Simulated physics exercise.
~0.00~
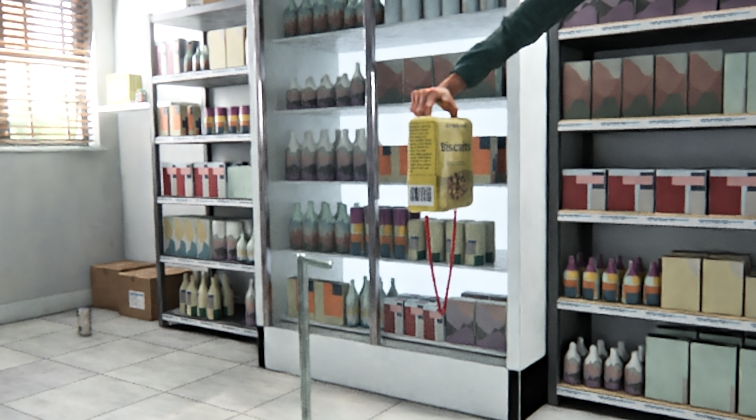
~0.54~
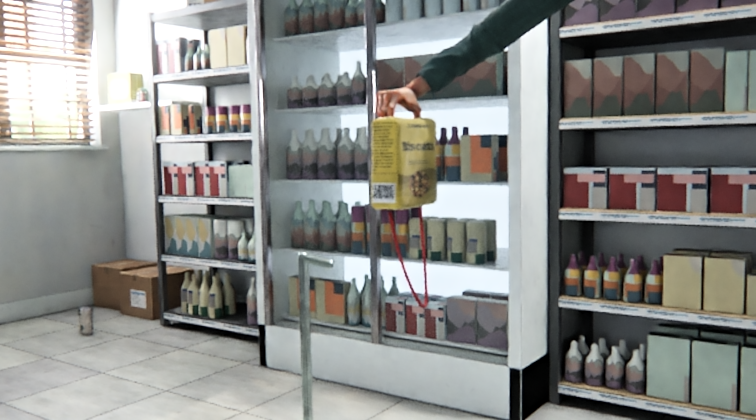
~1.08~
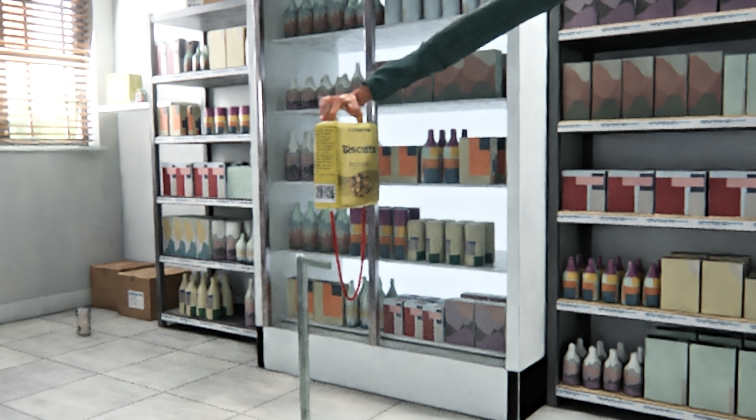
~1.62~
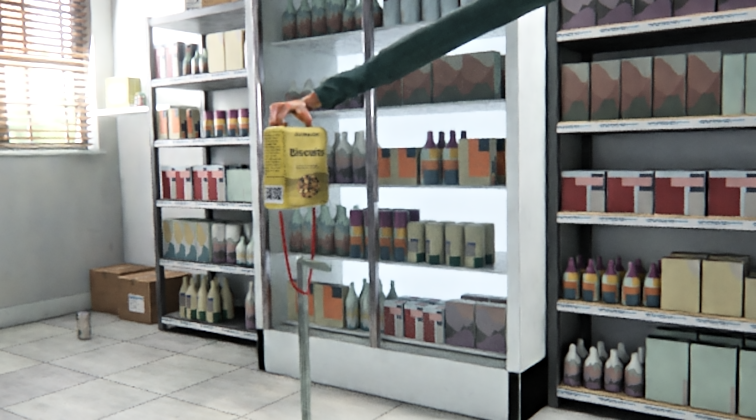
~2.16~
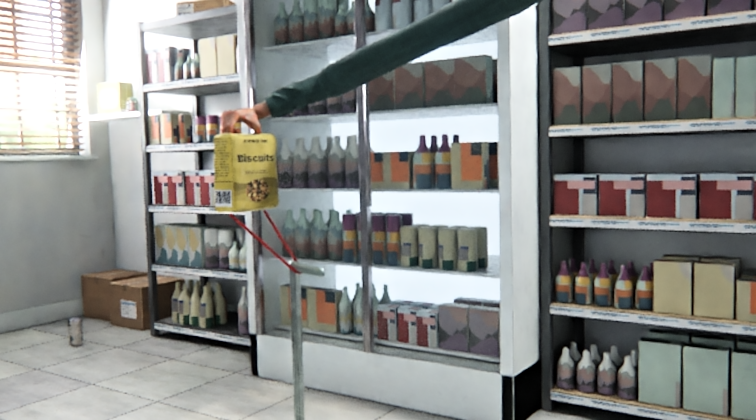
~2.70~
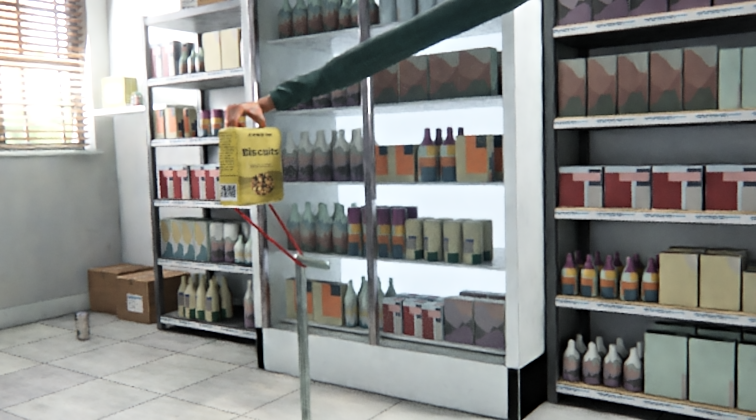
In a bright shop with tiled floor and shelves of bottles and boxes, a dark-green-sleeved arm reaches in from the upper right, holding a yellow biscuit bag upright by its top. A loop of red cord dangles well below the bag. The hand carries it steadily left, past the lit central shelves, toward a thin metal post with a short hooked top. The bag passes above the post, and the hanging cord catches on the hook. As the hand continues left, the cord pulls into a taut slant behind the bag. The hand stops, still gripping the snagged bag just left of the post.
